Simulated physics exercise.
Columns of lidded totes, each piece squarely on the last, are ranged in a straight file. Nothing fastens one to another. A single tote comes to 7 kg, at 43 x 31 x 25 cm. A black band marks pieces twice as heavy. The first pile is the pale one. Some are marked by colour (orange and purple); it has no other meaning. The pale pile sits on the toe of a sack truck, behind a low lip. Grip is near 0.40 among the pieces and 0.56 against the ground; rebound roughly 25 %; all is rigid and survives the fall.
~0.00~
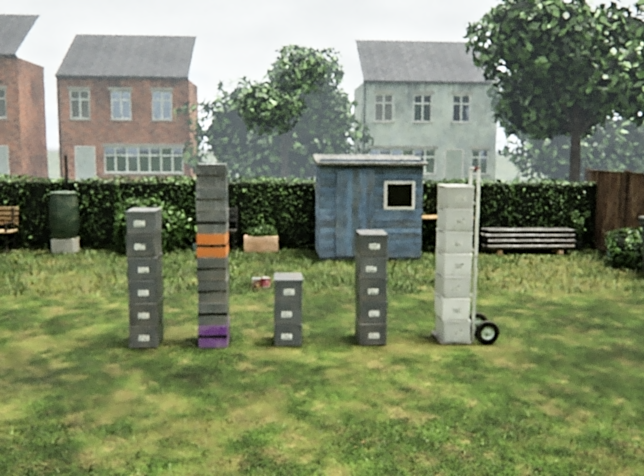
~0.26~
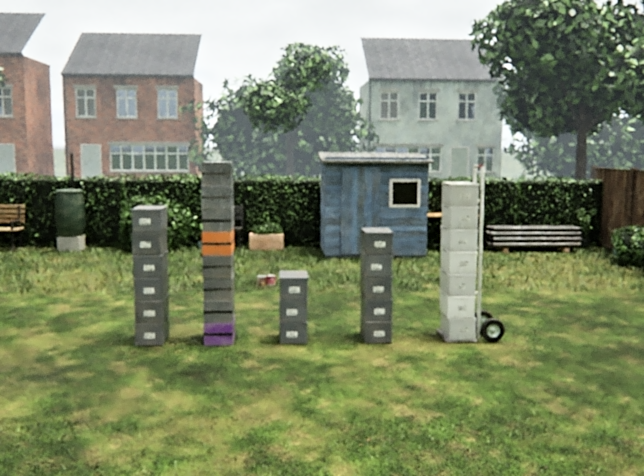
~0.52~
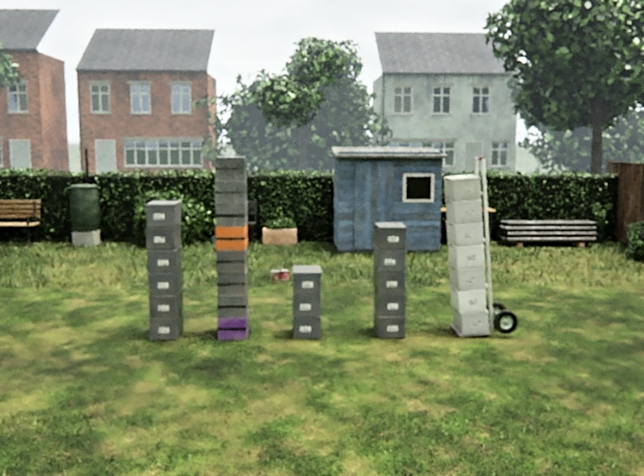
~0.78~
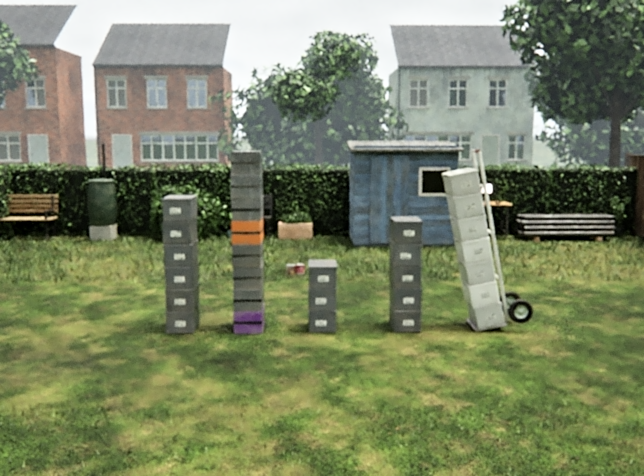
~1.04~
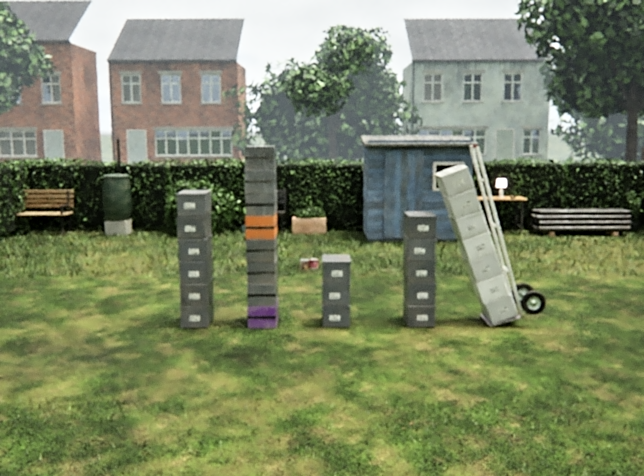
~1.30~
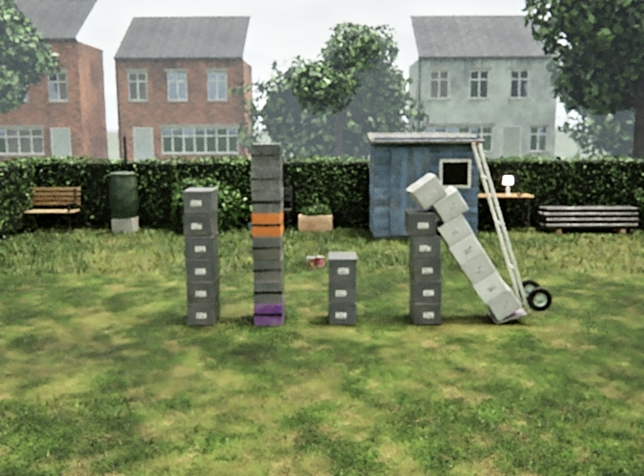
The pale stack of boxes on the sack truck leaned slowly left, then bent further near its top until it met the neighbouring grey stack, while the other stacks stood still on the grass.
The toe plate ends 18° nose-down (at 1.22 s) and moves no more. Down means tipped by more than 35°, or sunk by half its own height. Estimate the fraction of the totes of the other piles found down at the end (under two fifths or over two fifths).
Under two fifths of them.
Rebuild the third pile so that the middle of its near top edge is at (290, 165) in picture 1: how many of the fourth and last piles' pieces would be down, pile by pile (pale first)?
Then fourth 8, last 5.
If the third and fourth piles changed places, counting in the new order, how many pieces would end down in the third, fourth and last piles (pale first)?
In that case third 8, fourth 3, last 6.
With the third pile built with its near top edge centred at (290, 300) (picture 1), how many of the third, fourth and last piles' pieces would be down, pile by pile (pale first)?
In that case third 0, fourth 0, last 0.
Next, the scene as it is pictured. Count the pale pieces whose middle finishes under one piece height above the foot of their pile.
3 pale pieces.
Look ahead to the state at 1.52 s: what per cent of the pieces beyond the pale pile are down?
0 per cent by then.
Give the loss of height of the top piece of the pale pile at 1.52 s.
Roughly 20 cm.
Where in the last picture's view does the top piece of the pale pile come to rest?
Around (296, 252).
After 1.52 s, 7 of the pale pile down; none of the 22 other totes down, 5 disturbed.
After 2.18 s, 7 of the pale pile down; 4 of the 22 other totes down.
At rest (3.5 s), 7 of the pale pile down; 4 of the 22 other totes down; orange tote shifted 24 mm; purple tote unmoved. That is 18 per cent. As the last picture would show them, middles, orange tote near (266, 223), purple tote near (270, 310).
